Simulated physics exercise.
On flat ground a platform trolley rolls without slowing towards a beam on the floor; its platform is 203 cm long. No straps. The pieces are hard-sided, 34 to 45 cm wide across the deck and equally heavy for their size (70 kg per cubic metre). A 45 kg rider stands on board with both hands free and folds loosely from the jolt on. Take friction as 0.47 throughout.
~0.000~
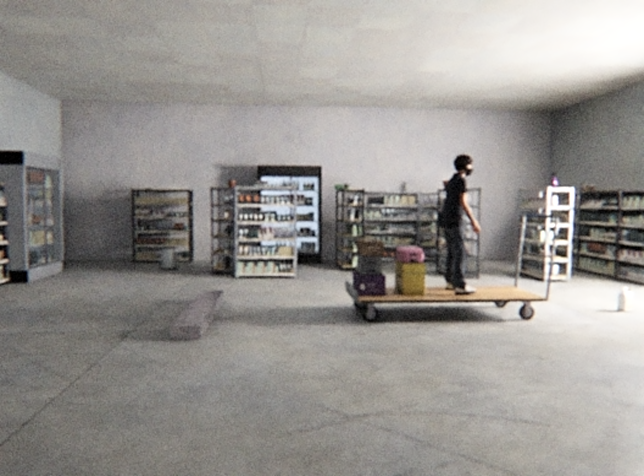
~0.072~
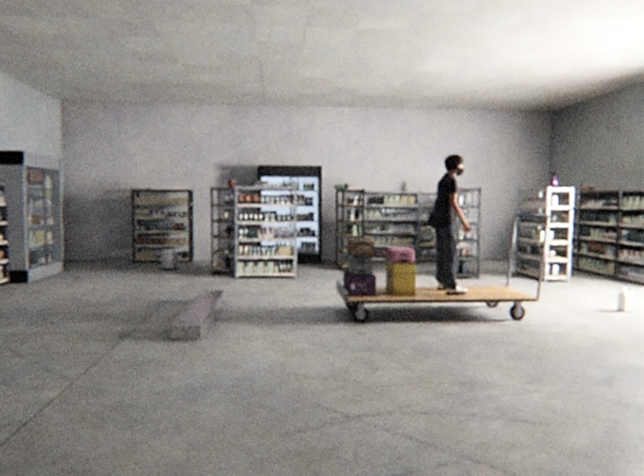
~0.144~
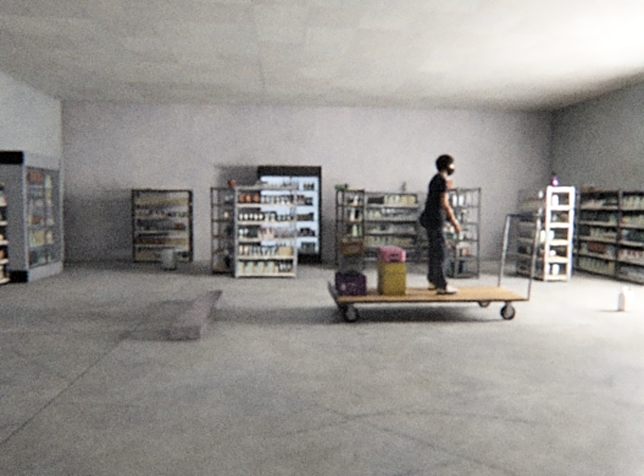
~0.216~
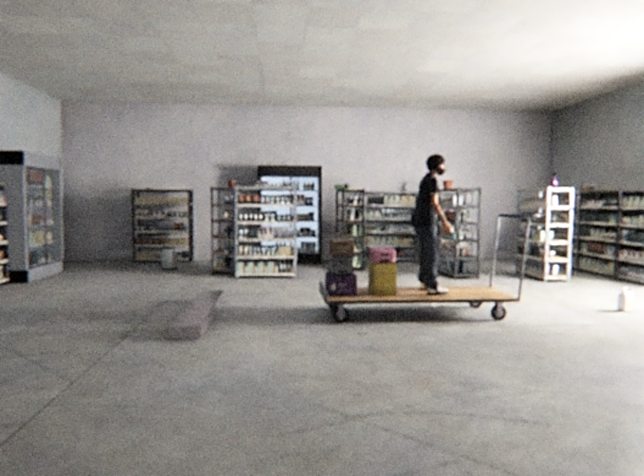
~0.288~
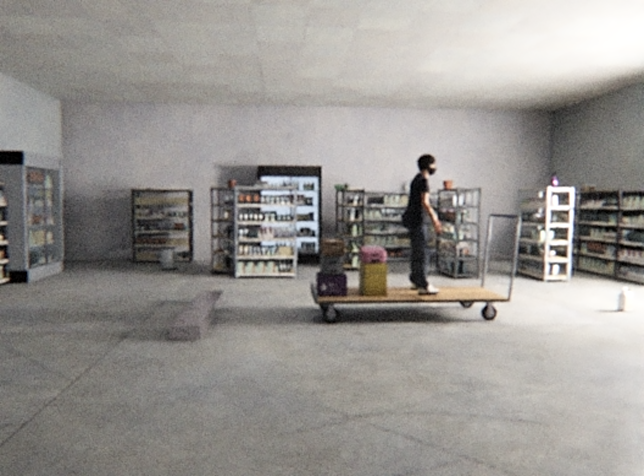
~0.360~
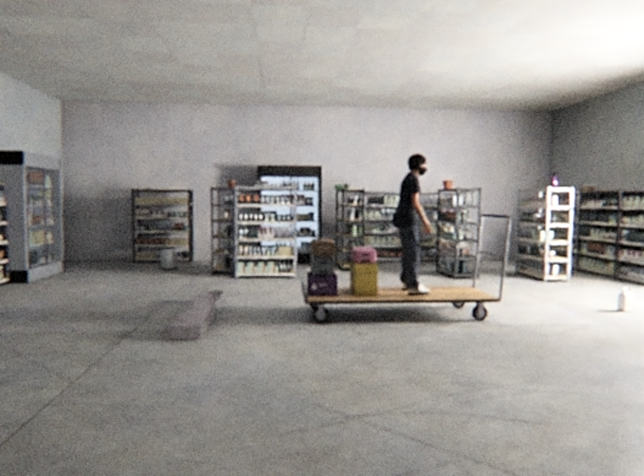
A person in dark clothes stood on a flat platform trolley behind a few boxes and cases, riding steadily leftward across a bare concrete floor, past store shelves and a lit drinks fridge.
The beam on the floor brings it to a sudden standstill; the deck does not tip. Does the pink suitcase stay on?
In the end the pink suitcase ends off the deck.
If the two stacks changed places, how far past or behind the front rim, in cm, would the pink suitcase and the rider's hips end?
Then pink 40 past, hips 50 behind.
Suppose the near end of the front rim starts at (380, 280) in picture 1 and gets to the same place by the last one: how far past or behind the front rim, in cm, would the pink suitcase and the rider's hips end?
Then pink 70 past, hips 30 past.
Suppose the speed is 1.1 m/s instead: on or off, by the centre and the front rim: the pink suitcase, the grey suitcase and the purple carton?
Then pink on, grey off, purple on.
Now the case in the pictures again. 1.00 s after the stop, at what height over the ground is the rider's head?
Roughly 50 cm above it.
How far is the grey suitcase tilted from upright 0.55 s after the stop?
About 90°.
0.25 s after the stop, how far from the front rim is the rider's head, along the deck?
About 90 cm behind the rim.
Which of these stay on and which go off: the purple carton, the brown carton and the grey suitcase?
In the end: Purple on, brown off, grey off.
Impact comes at 1.09 s.
After 1.34 s the pink suitcase is 42 cm behind the rim, tilted 0°, near (244, 255) in the last picture's view.
After 1.64 s the pink suitcase is 5 cm past the rim, tilted 15°, near (200, 265) in the last picture's view.
After 2.09 s the pink suitcase is 67 cm past the rim, tilted 15°, near (144, 288) in the last picture's view.
At rest, 4.4 s, past the rim, brown carton, grey suitcase and pink suitcase; behind it, purple carton, yellow toolbox and the rider's hips.
